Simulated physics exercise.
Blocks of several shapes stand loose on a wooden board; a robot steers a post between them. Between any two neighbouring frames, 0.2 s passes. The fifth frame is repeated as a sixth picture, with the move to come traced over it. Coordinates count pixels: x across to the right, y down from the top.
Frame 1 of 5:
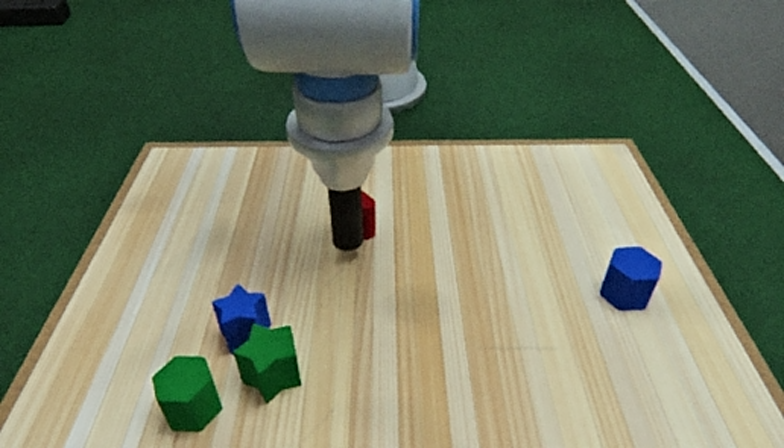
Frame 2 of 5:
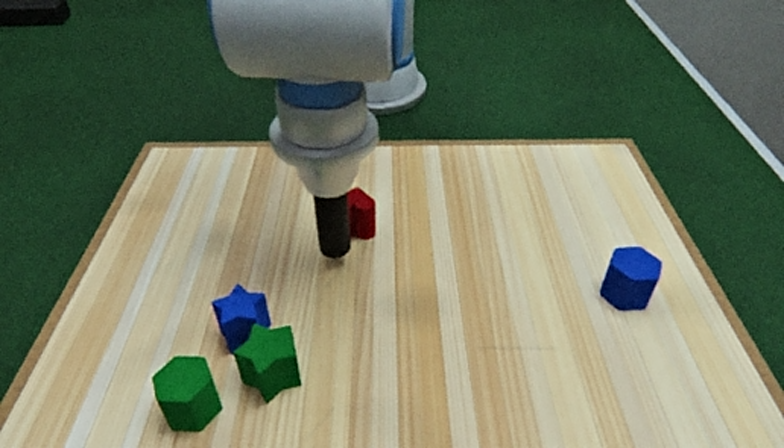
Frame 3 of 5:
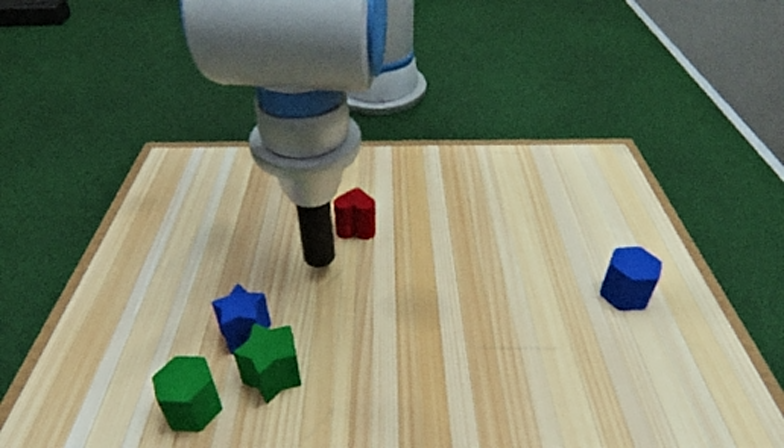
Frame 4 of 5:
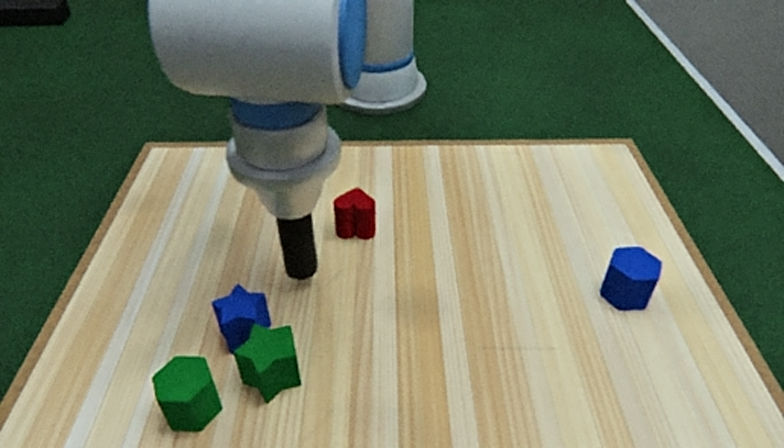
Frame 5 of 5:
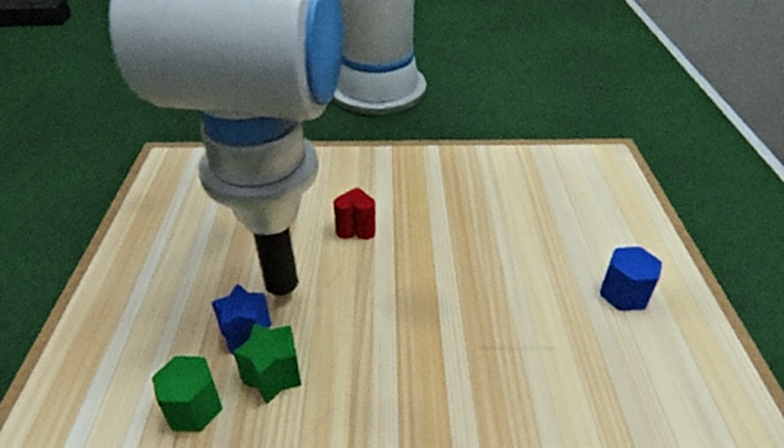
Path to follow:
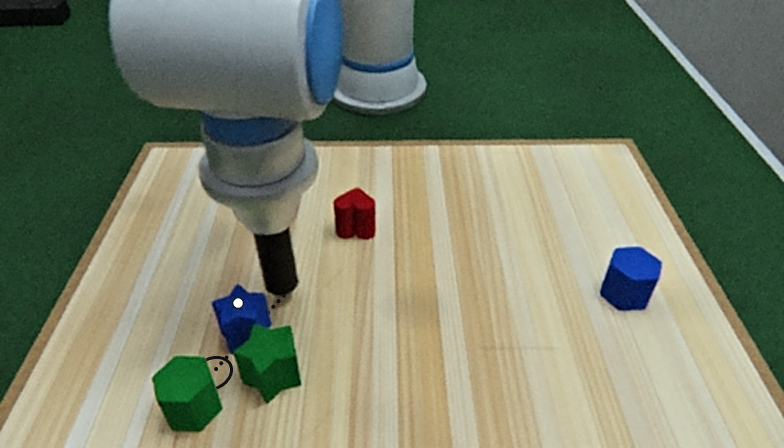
On a wooden board, a robot arm moving its dark post left and nearer past a red block, the scattered blocks staying still.
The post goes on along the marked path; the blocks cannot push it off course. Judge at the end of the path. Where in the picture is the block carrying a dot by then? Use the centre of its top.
I predict (166, 367).
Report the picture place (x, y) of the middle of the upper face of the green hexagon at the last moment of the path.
By then it is at (151, 413).
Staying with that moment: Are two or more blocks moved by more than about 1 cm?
Yes.
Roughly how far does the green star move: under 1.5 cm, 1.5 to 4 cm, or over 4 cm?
The move is short, under 1.5 cm.
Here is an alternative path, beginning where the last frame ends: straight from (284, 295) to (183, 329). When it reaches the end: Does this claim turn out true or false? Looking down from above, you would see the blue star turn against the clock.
Answer: True.
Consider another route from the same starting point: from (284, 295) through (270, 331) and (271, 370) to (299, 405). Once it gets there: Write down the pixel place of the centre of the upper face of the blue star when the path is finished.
Most likely (220, 323).
The line goes in a line from (284, 295) to (212, 373); the dot is on the blue star.
On the path given first. Halfway along, post (246, 321); blue star (215, 327).
At the end, post (208, 361); green hexagon (151, 413), turned 40° anticlockwise; blue star (166, 368), turned 15° clockwise; green star unmoved.
